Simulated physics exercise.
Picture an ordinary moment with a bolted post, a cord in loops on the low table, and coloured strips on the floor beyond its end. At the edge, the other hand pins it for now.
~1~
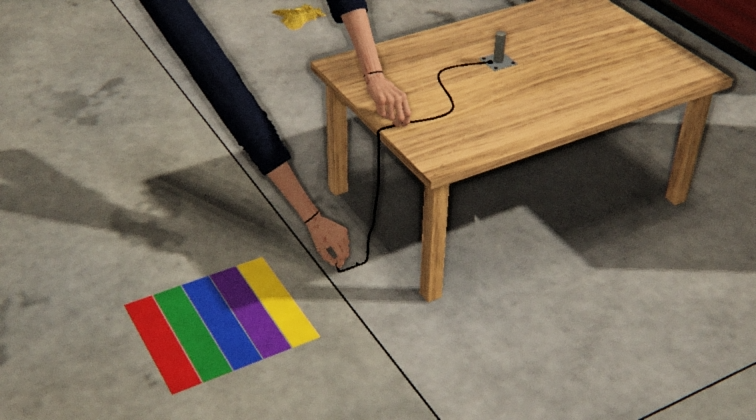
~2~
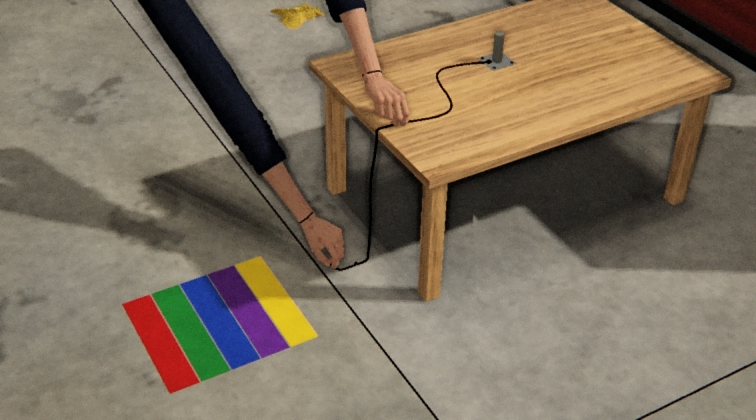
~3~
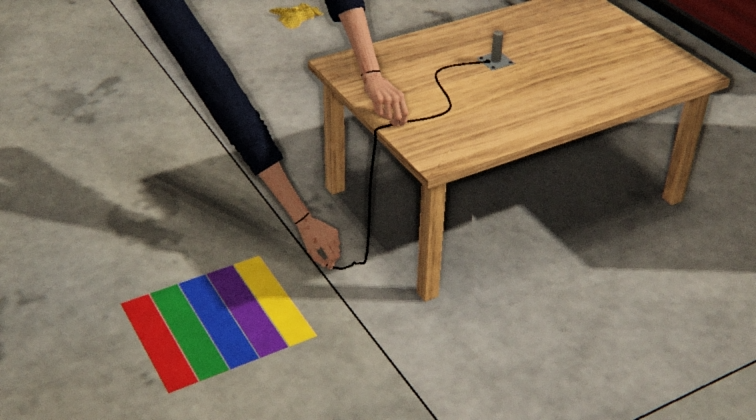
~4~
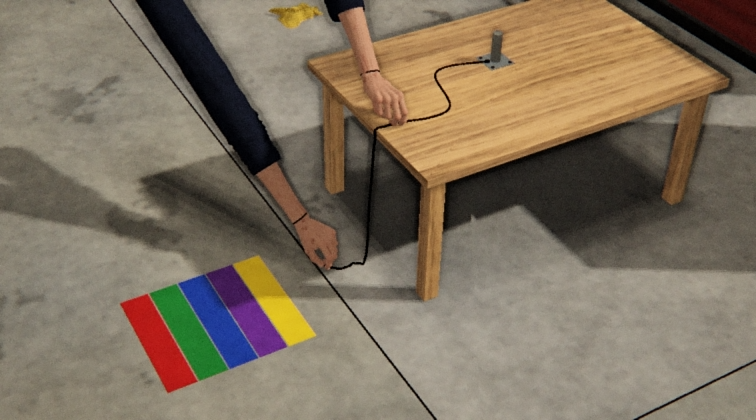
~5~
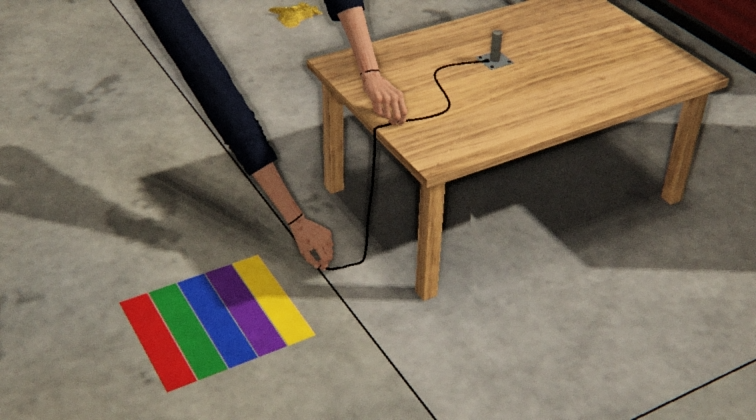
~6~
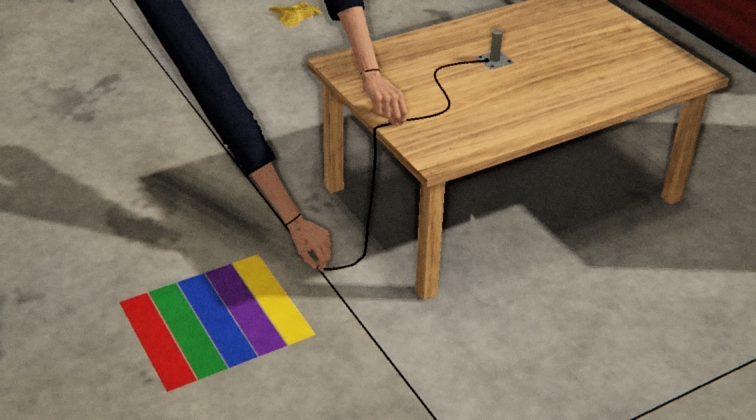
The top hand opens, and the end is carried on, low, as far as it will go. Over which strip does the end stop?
Over the green strip.
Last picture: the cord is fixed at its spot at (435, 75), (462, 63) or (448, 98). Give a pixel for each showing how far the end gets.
Readings in order - (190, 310), (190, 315), (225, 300).
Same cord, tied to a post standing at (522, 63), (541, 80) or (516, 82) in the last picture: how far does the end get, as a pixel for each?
(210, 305), (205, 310) and (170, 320), in that order.
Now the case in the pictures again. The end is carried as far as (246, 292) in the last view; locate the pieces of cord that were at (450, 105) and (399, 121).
Around (404, 107) and (367, 141).
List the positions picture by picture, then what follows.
The first picture shows end (337, 264); yellow (296, 327); purple (267, 338); blue (238, 349); green (208, 360); red (178, 372).
The second picture shows end (331, 264); cord through (461, 65) (444, 91) (426, 119) (376, 146) (370, 202) (368, 254).
The third picture shows end (327, 265).
The fourth picture shows end (325, 266); cord through (459, 65) (443, 91) (424, 119) (374, 146) (369, 202) (366, 254).
The fifth picture shows end (320, 266).
The sixth picture shows end (318, 267); cord through (459, 64) (442, 90) (424, 118) (375, 144) (371, 200) (365, 253).
Soon after, end near (247, 292); over purple.
Then, end near (207, 306); over blue.
At full stretch, end near (184, 315); over green. It gets as far as the green strip.
